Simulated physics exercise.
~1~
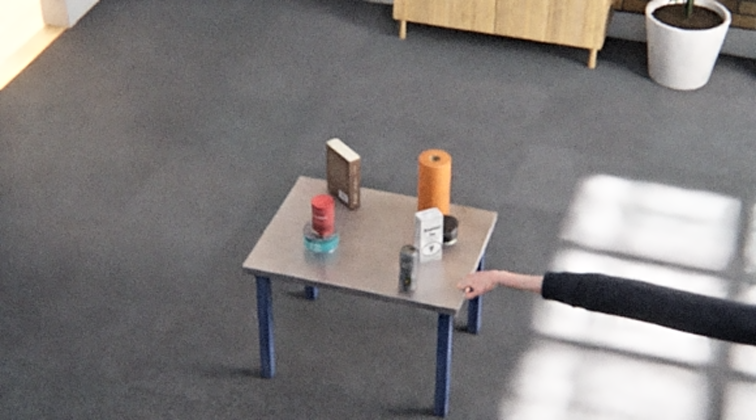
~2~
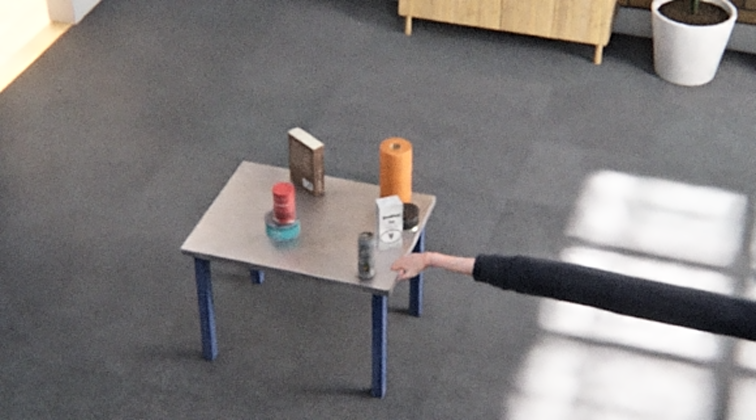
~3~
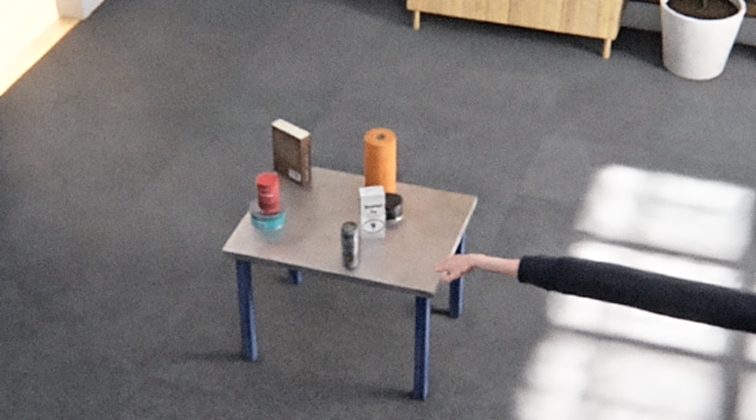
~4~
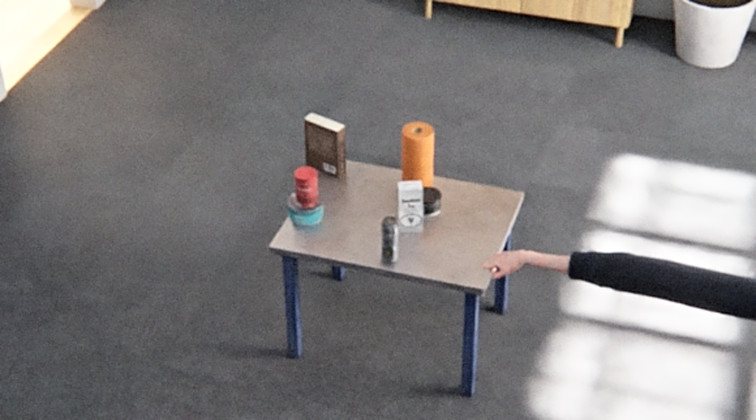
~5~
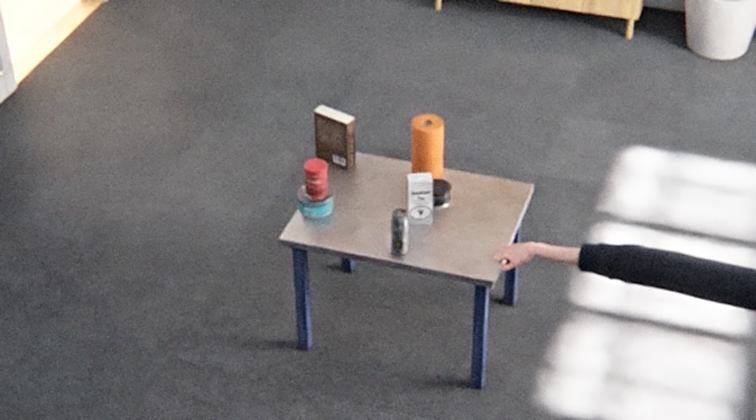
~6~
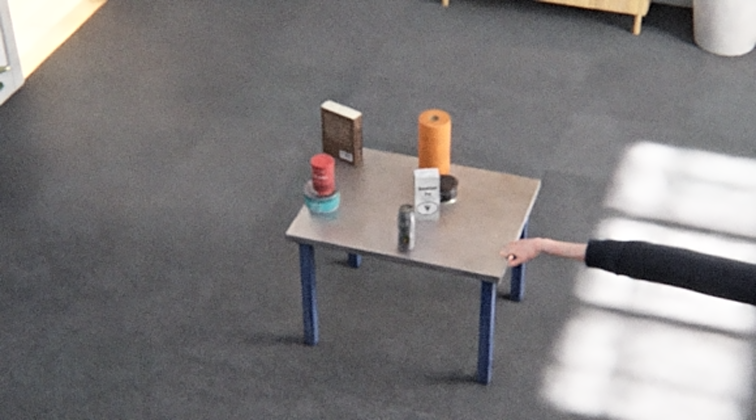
The clip shows a hand shoving a small table left, then pulling it back right, as the red tin, turquoise tub, white carton, grey can, orange roll, black tub and brown book shift on top; the table settles with everything still on it, nothing toppled.
